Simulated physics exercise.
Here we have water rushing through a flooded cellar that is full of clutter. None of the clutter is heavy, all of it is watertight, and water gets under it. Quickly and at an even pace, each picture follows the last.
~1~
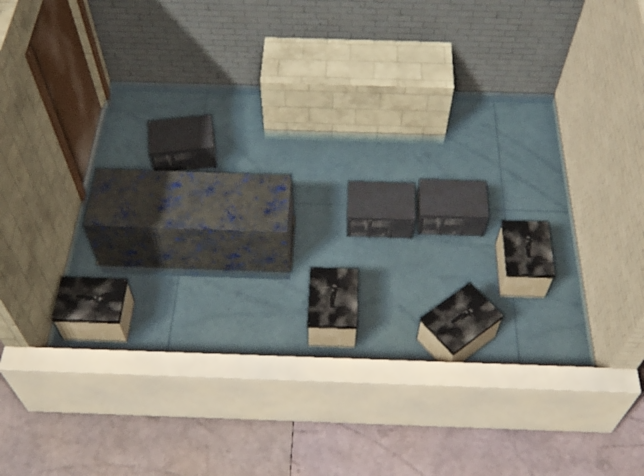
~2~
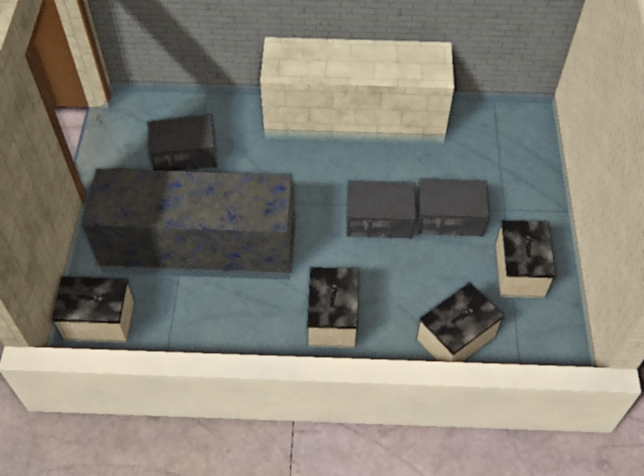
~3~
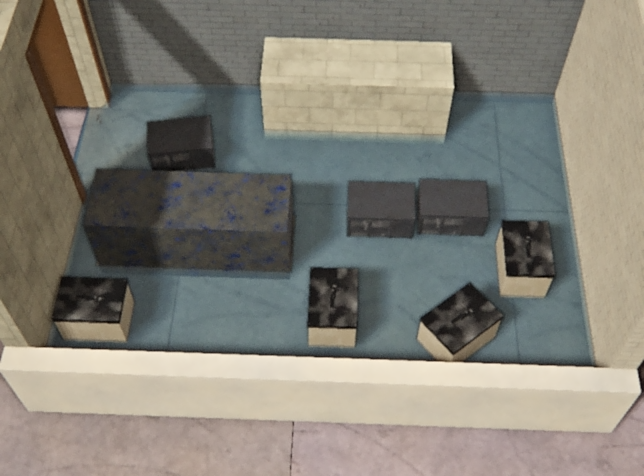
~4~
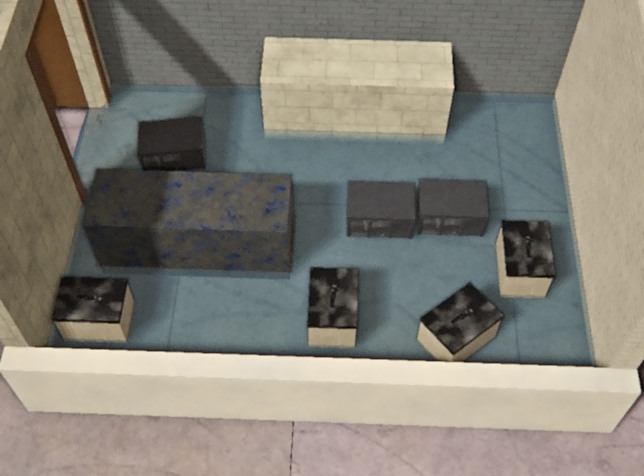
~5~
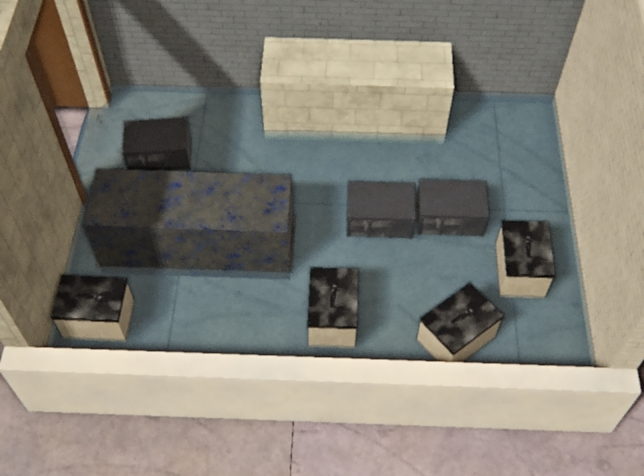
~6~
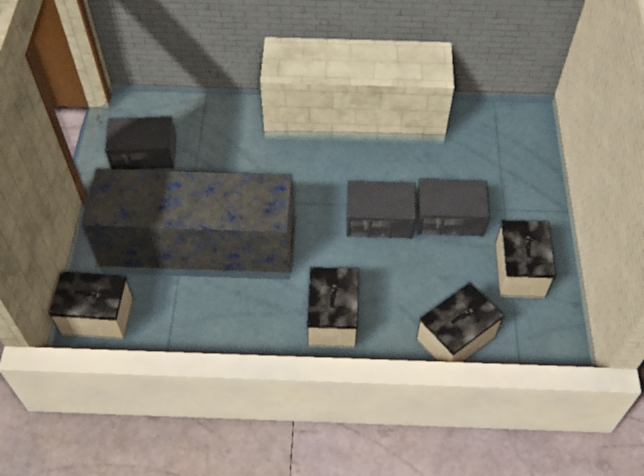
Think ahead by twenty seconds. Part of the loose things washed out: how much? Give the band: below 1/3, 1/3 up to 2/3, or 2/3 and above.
The portion will probably sit in the middle band.
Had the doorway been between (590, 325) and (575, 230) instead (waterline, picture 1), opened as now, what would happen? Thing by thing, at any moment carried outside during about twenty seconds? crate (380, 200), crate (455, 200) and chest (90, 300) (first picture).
Same order as asked: Exits, exits, never leaves.
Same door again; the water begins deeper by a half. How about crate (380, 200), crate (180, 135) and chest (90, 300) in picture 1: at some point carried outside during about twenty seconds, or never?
In the order given: Lost, lost and never lost.
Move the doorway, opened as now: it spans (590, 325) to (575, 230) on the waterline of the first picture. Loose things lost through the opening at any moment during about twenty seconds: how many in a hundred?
Share: Near 70 %.
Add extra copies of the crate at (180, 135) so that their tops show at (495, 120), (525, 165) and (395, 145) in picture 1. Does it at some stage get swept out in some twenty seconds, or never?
Remains, remains, exits.
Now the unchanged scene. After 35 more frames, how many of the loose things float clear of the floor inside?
Count: 4.
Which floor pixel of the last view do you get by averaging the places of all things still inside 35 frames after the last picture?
Mean floor position: Approx. (258, 243) px, last view.
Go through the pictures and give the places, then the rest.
A crate at (181, 134), afloat; a chest at (90, 298), afloat; 0 of 7 have shifted, in the first picture.
A crate at (181, 134) floats; a chest at (90, 298), afloat; 0 of 7 have shifted, in the second picture.
A crate at (179, 135) floats; a chest at (90, 298) floats; 0 of 7 have shifted, in the third picture.
A crate at (170, 135), afloat, close to its start; a chest at (90, 298), afloat; 1 of 7 have shifted, in the fourth picture.
A crate at (155, 135), afloat, close to its start; a chest at (89, 297) floats; 1 of 7 have shifted, in the fifth picture.
A crate at (139, 134), afloat, a stride from its start; a chest at (88, 294), afloat, close to its start; 2 of 7 have shifted, in the sixth picture.
A moment on, 1 of 7 are out; 6 afloat.
Next, 2 of 7 are out; 5 afloat.
Later, 3 of 7 are out; 4 afloat.
In the end, 4 of 7 are out; 3 afloat.
